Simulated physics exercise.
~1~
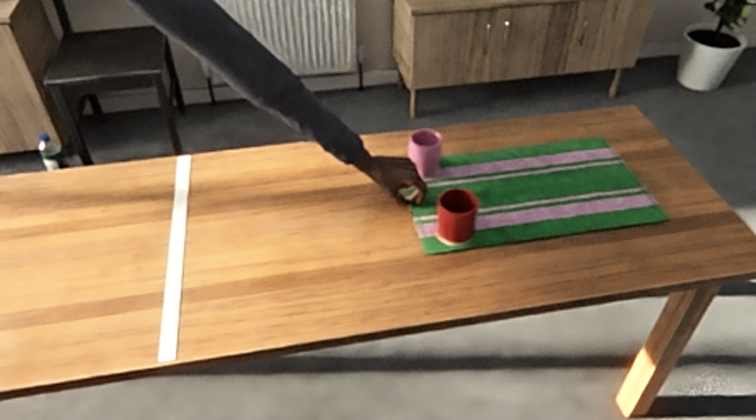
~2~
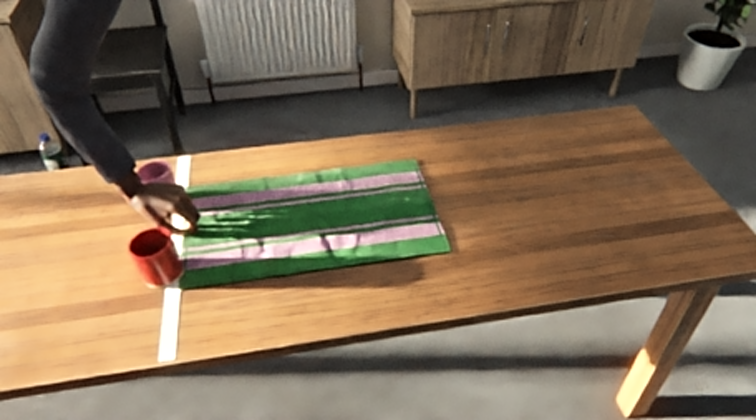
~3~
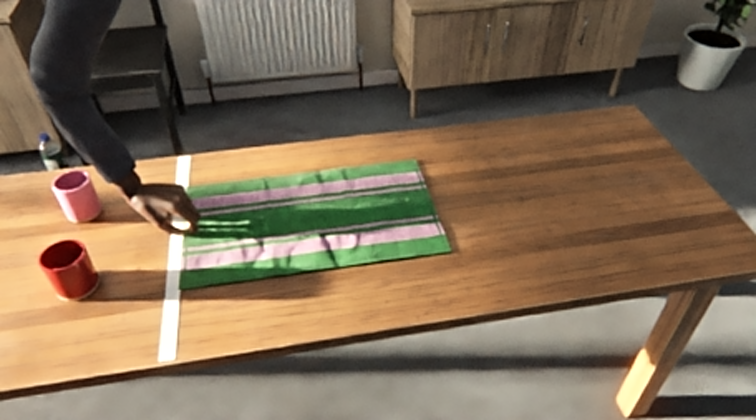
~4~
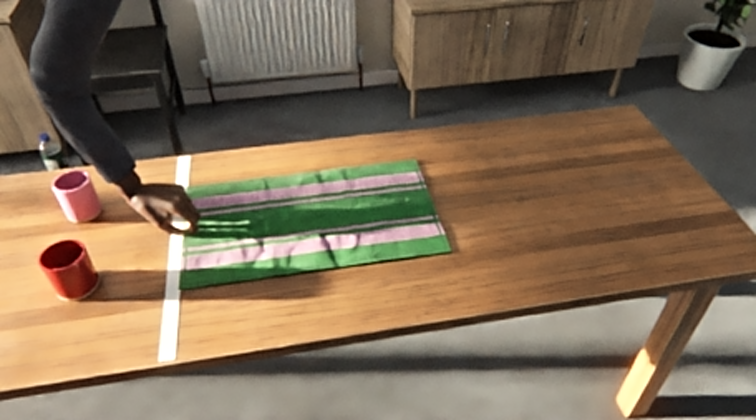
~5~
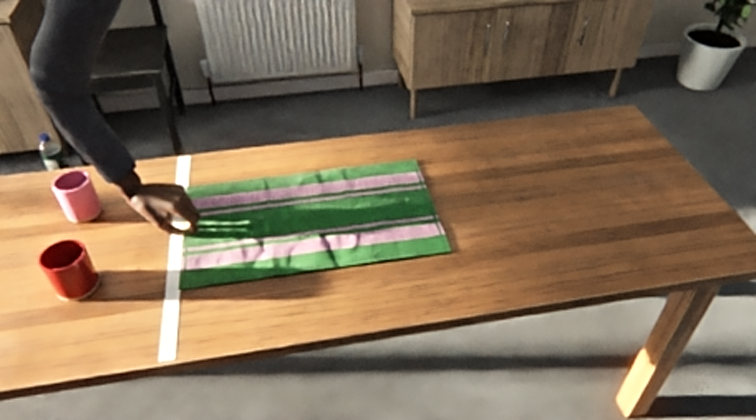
A hand dragged a green striped place mat carrying a pink mug and a red mug left across a wooden table, stopping with its edge at the white tape, and both mugs slid off the front and came to rest upright beyond it.
